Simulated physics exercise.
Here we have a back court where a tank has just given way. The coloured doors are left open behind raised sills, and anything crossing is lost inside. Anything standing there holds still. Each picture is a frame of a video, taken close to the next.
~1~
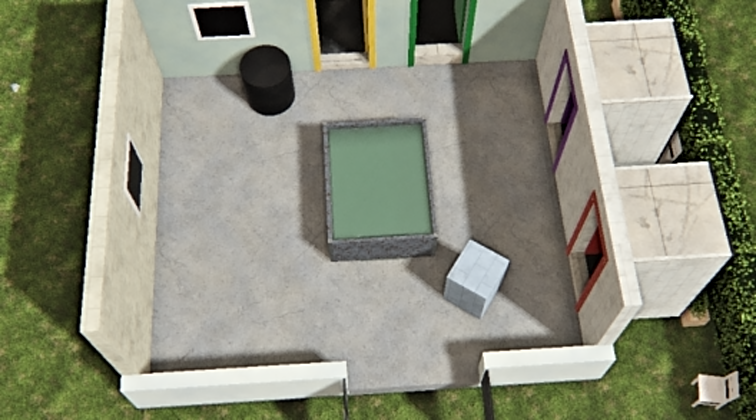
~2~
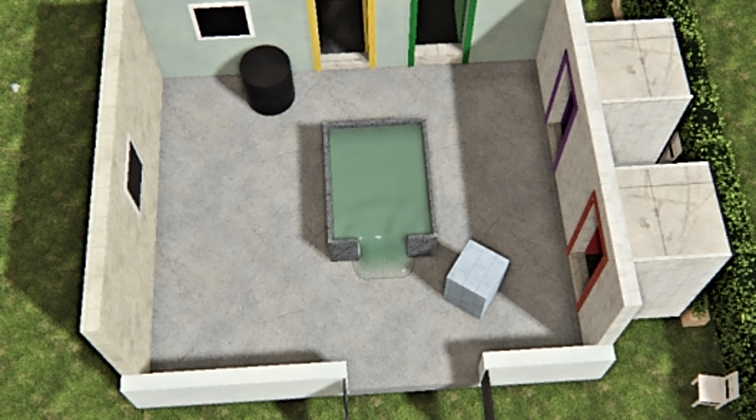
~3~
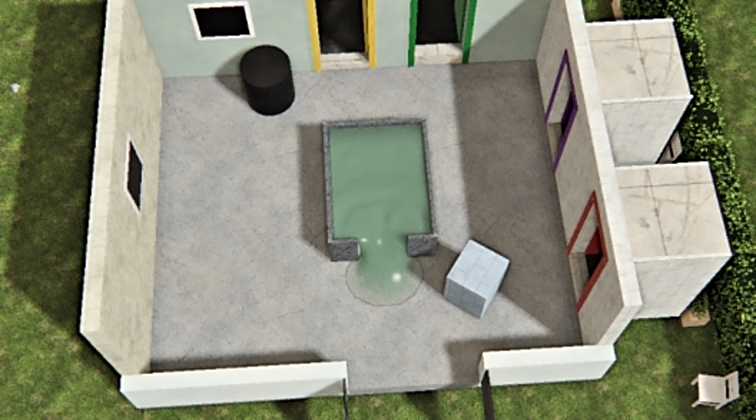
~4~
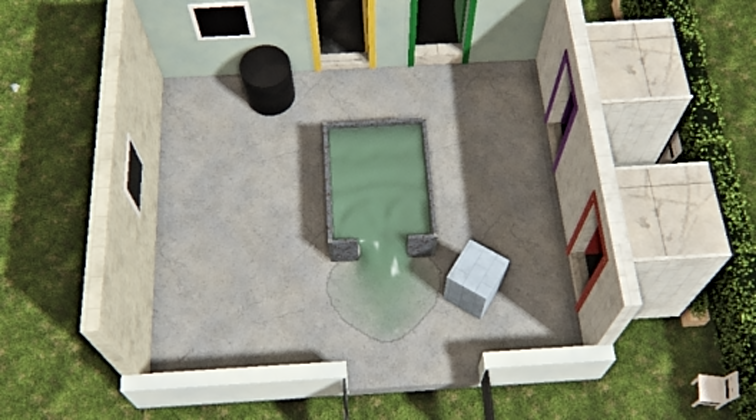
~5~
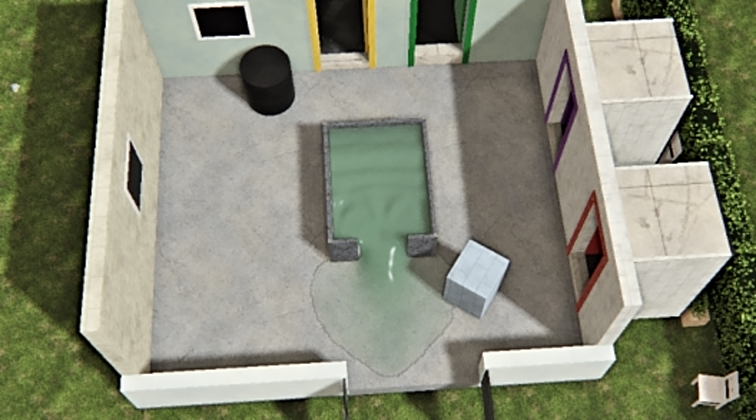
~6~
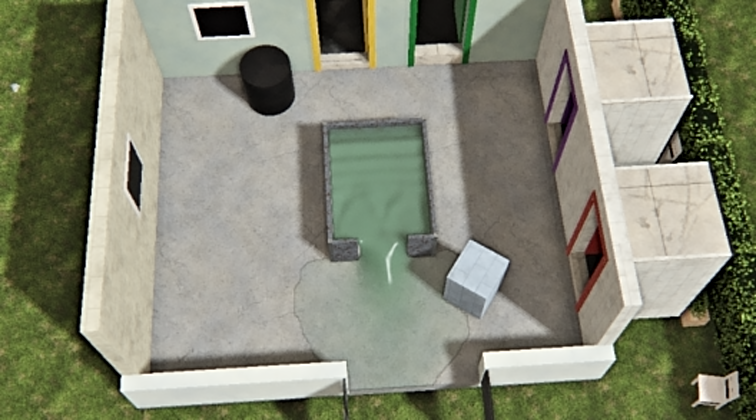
In the video, a rectangular tank of green water stands in a walled courtyard with a dark cylinder and pale box; a gap opens in its near wall, and water pours out, spreading across the paving toward the front opening.
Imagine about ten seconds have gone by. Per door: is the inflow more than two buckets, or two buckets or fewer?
My prediction: The yellow door doesn't get too much water coming through. The green door doesn't get too much water coming through. The red door doesn't get too much water coming through. The purple door doesn't get too much water coming through.
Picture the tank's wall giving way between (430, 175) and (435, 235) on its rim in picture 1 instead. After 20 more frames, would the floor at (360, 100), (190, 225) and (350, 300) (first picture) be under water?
Point by point: Untouched, untouched and swamped.
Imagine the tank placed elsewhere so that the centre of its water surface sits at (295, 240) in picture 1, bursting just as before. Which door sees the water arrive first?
Observation: The one in red.
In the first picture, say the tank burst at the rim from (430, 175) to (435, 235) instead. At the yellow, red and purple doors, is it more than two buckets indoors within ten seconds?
The yellow door falls short, the red door tops the limit, the purple door tops the limit.
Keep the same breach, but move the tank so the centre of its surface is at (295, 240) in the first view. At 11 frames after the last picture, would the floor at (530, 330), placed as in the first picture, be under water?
There: Awash.
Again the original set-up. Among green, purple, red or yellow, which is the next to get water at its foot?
The red door, before the others.
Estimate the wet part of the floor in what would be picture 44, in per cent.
My guess is around 55 in a hundred.
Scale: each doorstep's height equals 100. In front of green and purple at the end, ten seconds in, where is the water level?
In order: Roughly 0 % and 50 %.
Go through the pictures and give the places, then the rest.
The first frame shows still water in the water tank at (379, 181).
In the second frame, the front is at (409, 266), out from the gap at (383, 250).
In the third frame, water pours out at (383, 251) and has run to (397, 300).
In the fourth frame, water pours out at (383, 251) and has run to (378, 336).
In the fifth frame, water pours out at (383, 250) and has run to a hidden place.
In the sixth frame, the front is at a hidden place, out from the gap at (383, 250).
A moment on, water covers 20 % of the floor; the yellow door not reached, the green door not reached, the red door not reached, the purple door not reached.
Next, water covers 25 % of the floor; the yellow door not reached, the green door not reached, the red door not reached, the purple door not reached.
Then, water covers 30 % of the floor; the yellow door not reached, the green door not reached, the red door wet at the sill, nothing in, the purple door not reached.
Later, water covers 55 % of the floor; the yellow door not reached, the green door not reached, the red door wet at the sill, nothing in, the purple door wet at the sill, nothing in.
In the end, water covers 70 % of the floor; the yellow door not reached, the green door not reached, the red door wet at the sill, nothing in, the purple door wet at the sill, nothing in.
